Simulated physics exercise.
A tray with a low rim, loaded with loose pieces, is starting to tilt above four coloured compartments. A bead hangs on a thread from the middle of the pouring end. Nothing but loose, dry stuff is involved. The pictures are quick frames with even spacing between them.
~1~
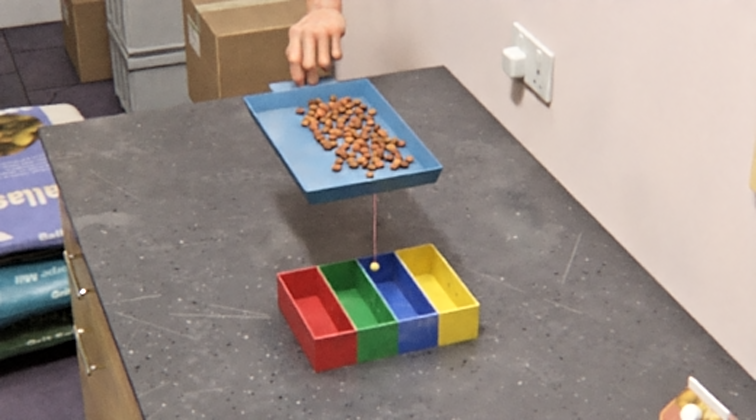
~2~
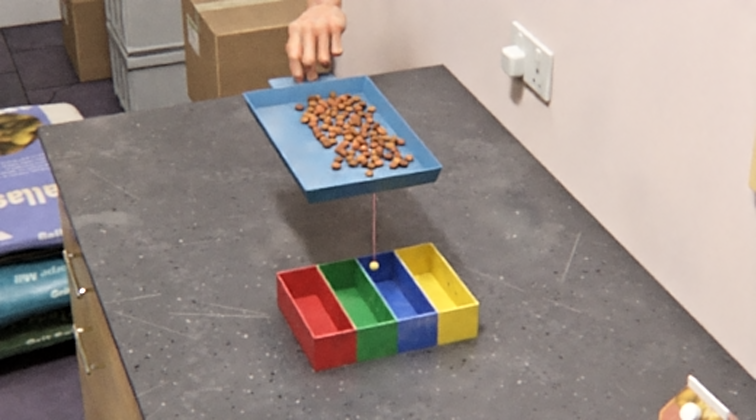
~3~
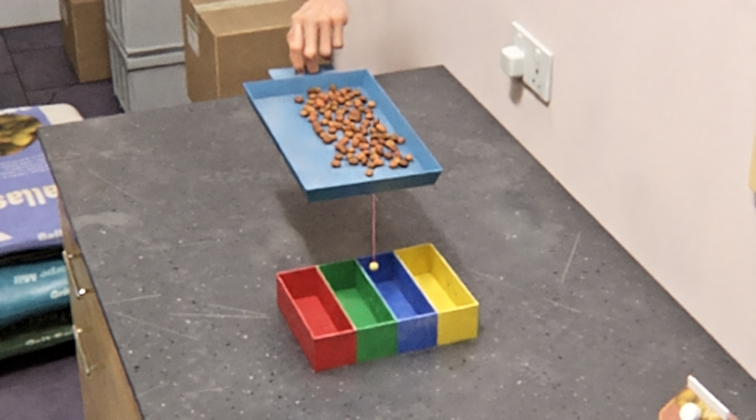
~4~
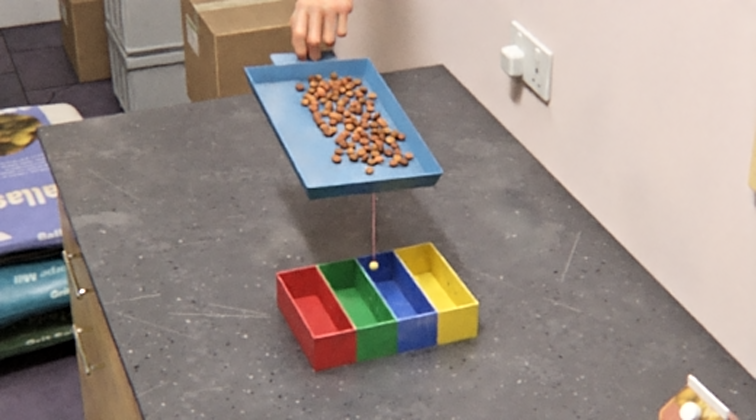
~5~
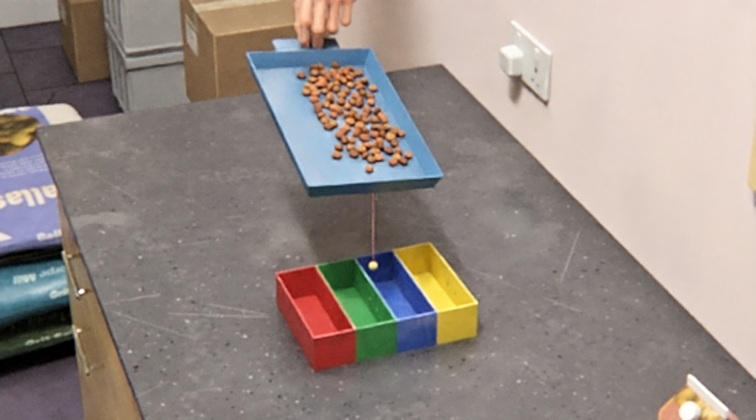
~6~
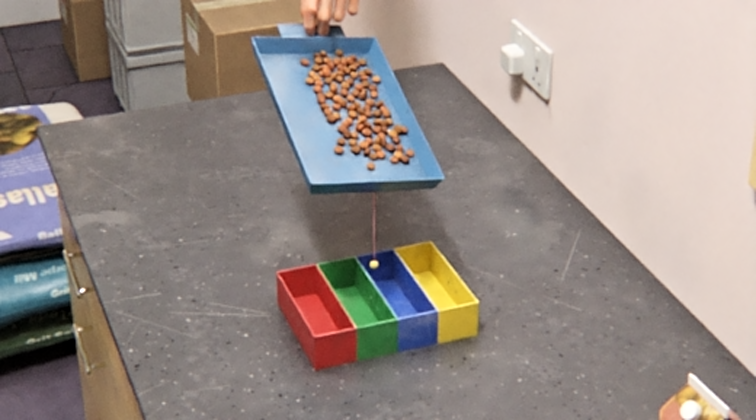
In the video, a hand raises the handle end of a blue tray of brown kibble, gradually tilting it above red, green, blue and yellow compartments, while a small bead hangs nearly still on a thread below the tray's front edge.
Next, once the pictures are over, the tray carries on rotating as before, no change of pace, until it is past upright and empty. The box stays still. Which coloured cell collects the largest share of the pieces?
Yellow.
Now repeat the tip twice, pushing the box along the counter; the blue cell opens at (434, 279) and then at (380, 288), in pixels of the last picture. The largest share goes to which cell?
In order of the tries: The blue cell and the cell in yellow.
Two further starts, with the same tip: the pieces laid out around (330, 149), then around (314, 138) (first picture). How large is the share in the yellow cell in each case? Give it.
Around 80 percent the first time, around 70 percent the second.
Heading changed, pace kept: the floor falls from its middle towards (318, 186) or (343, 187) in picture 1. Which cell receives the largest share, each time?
In turn: The cell in red; the cell in red.
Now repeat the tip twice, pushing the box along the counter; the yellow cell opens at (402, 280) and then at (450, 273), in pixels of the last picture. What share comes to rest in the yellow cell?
Around 10 % followed by around 80 %.
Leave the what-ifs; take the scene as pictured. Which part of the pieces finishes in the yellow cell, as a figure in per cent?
Result: Some 80 % of the load.
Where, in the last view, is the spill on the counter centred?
Near (527, 307).
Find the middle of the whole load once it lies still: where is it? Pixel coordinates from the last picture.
I'd say the middle ends up at about (443, 305).
Just after the last frame, tray tipped steeply; almost all on the tray; just a few falling or outside the box.
A moment on, tray tipped past a quarter turn; roughly a quarter on the tray; roughly half in the yellow cell; roughly a quarter falling or outside the box.
Further on, tray tipped past a quarter turn; the larger part in the yellow cell; roughly a quarter falling or outside the box.
When it is over, tray tipped past a quarter turn; the larger part in the yellow cell; not one in the red cell; not one in the green cell; not one in the blue cell; roughly a quarter outside the box.
